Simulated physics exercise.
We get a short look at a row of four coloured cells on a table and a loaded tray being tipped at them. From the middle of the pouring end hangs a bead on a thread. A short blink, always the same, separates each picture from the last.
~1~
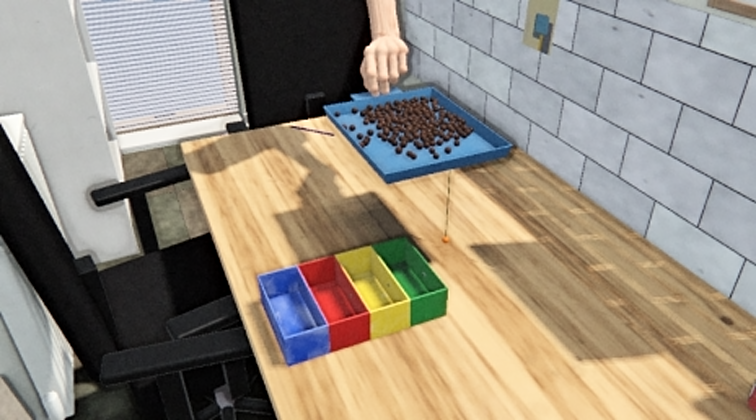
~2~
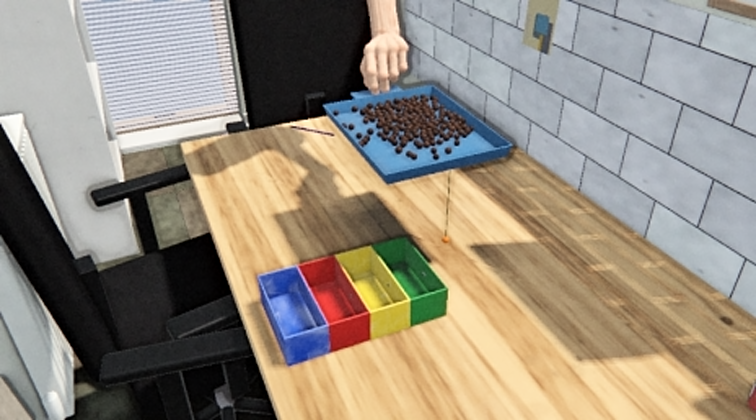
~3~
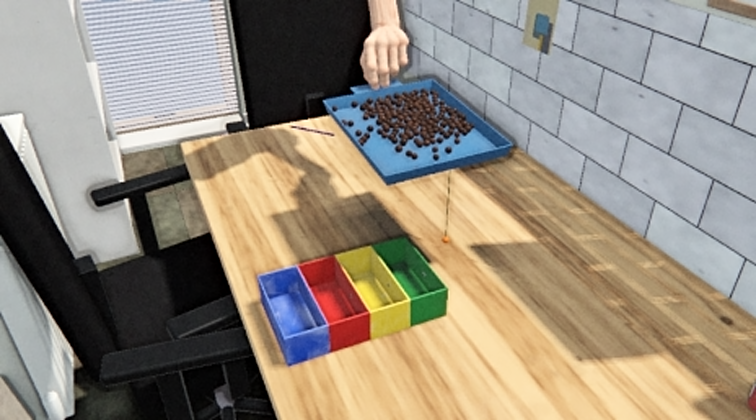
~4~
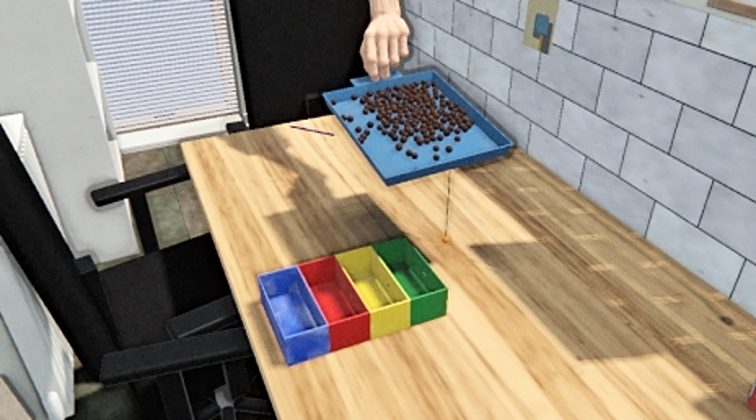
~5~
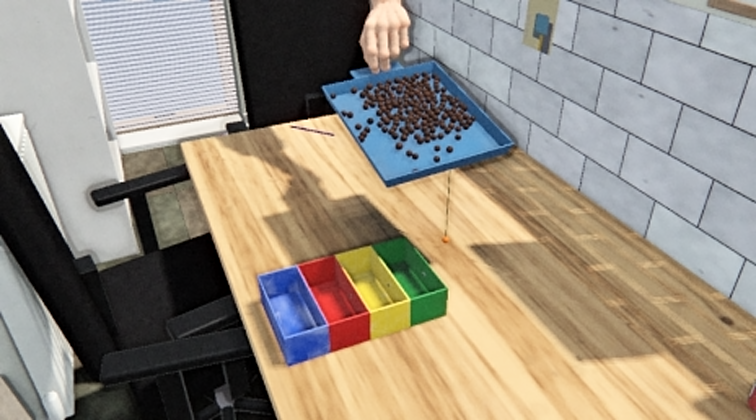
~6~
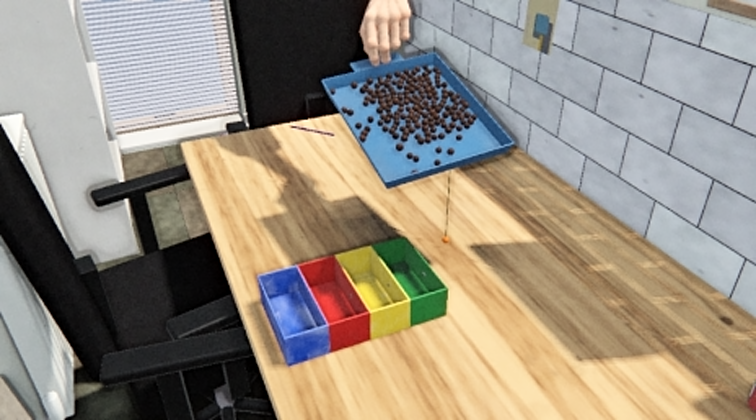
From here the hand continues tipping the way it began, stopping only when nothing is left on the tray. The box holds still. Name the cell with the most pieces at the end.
Green.
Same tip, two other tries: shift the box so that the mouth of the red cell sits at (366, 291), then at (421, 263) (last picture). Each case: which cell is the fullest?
First place: That yellow cell; second place: The blue cell.
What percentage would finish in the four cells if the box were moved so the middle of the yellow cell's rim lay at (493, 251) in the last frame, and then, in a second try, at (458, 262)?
You'd get about 50 per cent first and about 100 per cent second.
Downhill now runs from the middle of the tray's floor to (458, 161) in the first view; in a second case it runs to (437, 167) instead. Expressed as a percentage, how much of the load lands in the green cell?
In turn some 0 and 30 per cent.
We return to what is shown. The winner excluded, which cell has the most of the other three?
In second place: The yellow one.
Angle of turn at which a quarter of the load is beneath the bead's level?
Near 70 degrees.
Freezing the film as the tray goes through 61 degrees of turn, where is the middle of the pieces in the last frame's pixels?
(416, 174).
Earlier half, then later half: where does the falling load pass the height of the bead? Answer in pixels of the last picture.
I'd put it at roughly (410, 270), and after that at roughly (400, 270).
Soon, tray tipped steeply; most on the tray; a small part in the green cell; a small part in the yellow cell; a stray few in the red cell; a small part falling or outside the box.
A while on, tray tipped past a quarter turn; a stray few on the tray; about half in the green cell; about a quarter in the yellow cell; a stray few in the red cell; a stray few in the blue cell; about a quarter falling or outside the box.
Towards the end, tray tipped past a quarter turn; about half in the green cell; about a quarter in the yellow cell; a stray few in the blue cell; a stray few in the red cell; about a quarter falling or outside the box.
Finally, tray tipped past a quarter turn; about half in the green cell; about a quarter in the yellow cell; a stray few in the blue cell; a stray few in the red cell; about a quarter outside the box.
